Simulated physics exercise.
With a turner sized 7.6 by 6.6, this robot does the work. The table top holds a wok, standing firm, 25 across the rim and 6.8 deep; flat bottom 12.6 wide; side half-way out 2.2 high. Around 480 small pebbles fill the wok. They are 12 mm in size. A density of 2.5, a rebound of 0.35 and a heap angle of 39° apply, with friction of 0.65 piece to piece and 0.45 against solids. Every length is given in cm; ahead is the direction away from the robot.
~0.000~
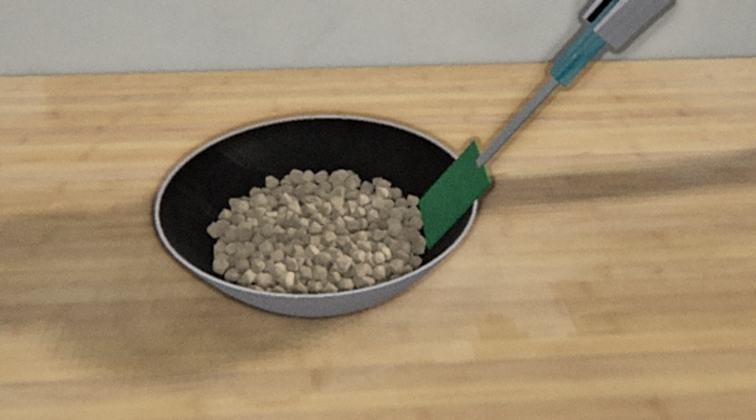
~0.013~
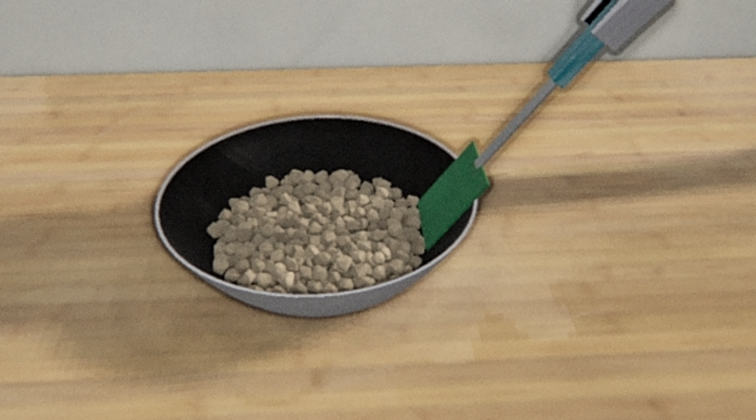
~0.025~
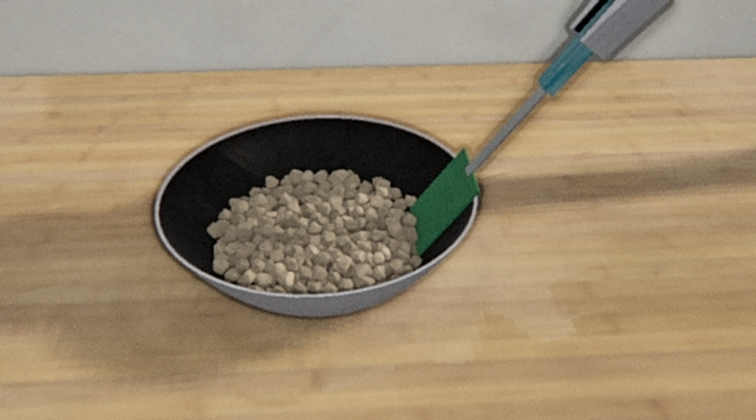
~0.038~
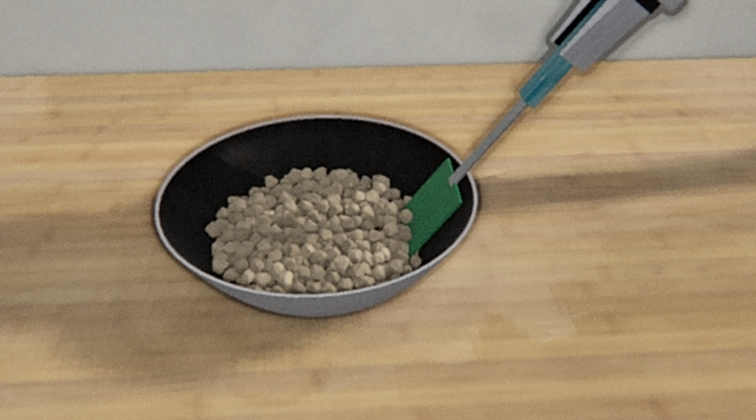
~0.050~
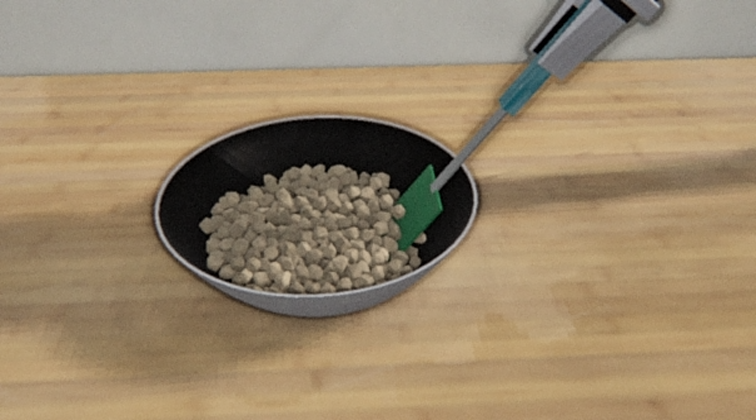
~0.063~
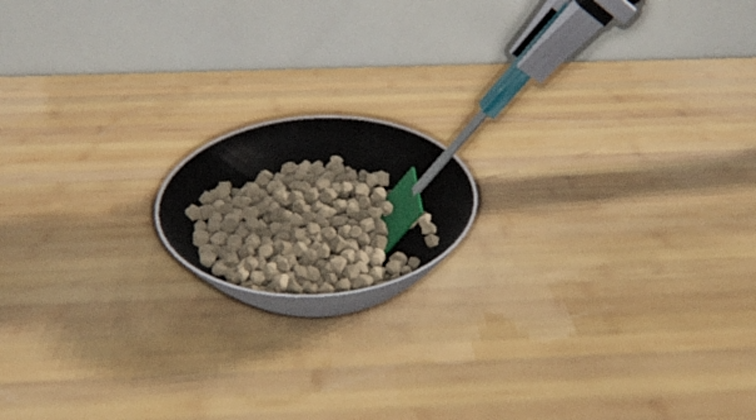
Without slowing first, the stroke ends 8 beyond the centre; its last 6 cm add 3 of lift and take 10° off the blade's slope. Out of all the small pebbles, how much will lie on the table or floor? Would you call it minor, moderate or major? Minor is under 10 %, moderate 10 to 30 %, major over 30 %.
I would call it major.
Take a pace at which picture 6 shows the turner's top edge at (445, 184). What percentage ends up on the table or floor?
My guess is around 20 percent.
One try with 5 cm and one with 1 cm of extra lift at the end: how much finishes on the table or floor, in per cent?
I'd put it near 35 in a hundred, then near 35 in a hundred.
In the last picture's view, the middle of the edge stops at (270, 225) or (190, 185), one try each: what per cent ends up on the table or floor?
First try about 5 percent, second about 45 percent.
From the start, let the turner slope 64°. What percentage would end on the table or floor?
My guess is close to 40 per cent.
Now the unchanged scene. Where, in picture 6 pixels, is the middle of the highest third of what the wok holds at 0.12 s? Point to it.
It is centred at roughly (244, 201).
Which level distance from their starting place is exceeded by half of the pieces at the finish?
Somewhere about 7 centimetres, I'd say.
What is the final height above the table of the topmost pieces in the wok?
About 6.5 cm above the table.
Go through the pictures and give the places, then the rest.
In the first frame, the turner top edge at (482, 161), sloping 54°; upper third of the load around (320, 226), from x 215 to 420, top at y 175; 476 in the wok.
In the second frame, the turner top edge at (481, 162), sloping 54°; upper third of the load around (320, 226), from x 215 to 420, top at y 175.
In the third frame, the turner top edge at (472, 169), sloping 54°; upper third of the load around (322, 224), from x 215 to 415, top at y 175.
In the fourth frame, the turner top edge at (455, 179), sloping 54°; upper third of the load around (319, 225), from x 215 to 415, top at y 175.
In the fifth frame, the turner top edge at (436, 186), sloping 54°; upper third of the load around (311, 220), from x 210 to 420, top at y 170.
In the sixth frame, the turner top edge at (418, 189), sloping 54°; upper third of the load around (299, 214), from x 195 to 430, top at y 160; 476 in the wok.
After 0.09 s, sloping 54°, highest piece 15 above the table; 475 in the wok, 1 on the blade or in flight.
After 0.12 s, sloping 51°, highest piece 24 above the table; 470 in the wok, 6 on the blade or in flight.
After 0.34 s, sloping 44°, highest piece 60 above the table; 282 in the wok, 35 on the table or floor, 159 on the blade or in flight.
After 1.39 s, sloping 44°, highest piece 8 above the table; 282 in the wok, 194 on the table or floor.
In the end, 282 in the wok, 194 on the table or floor. That is 41 % on the table or floor.
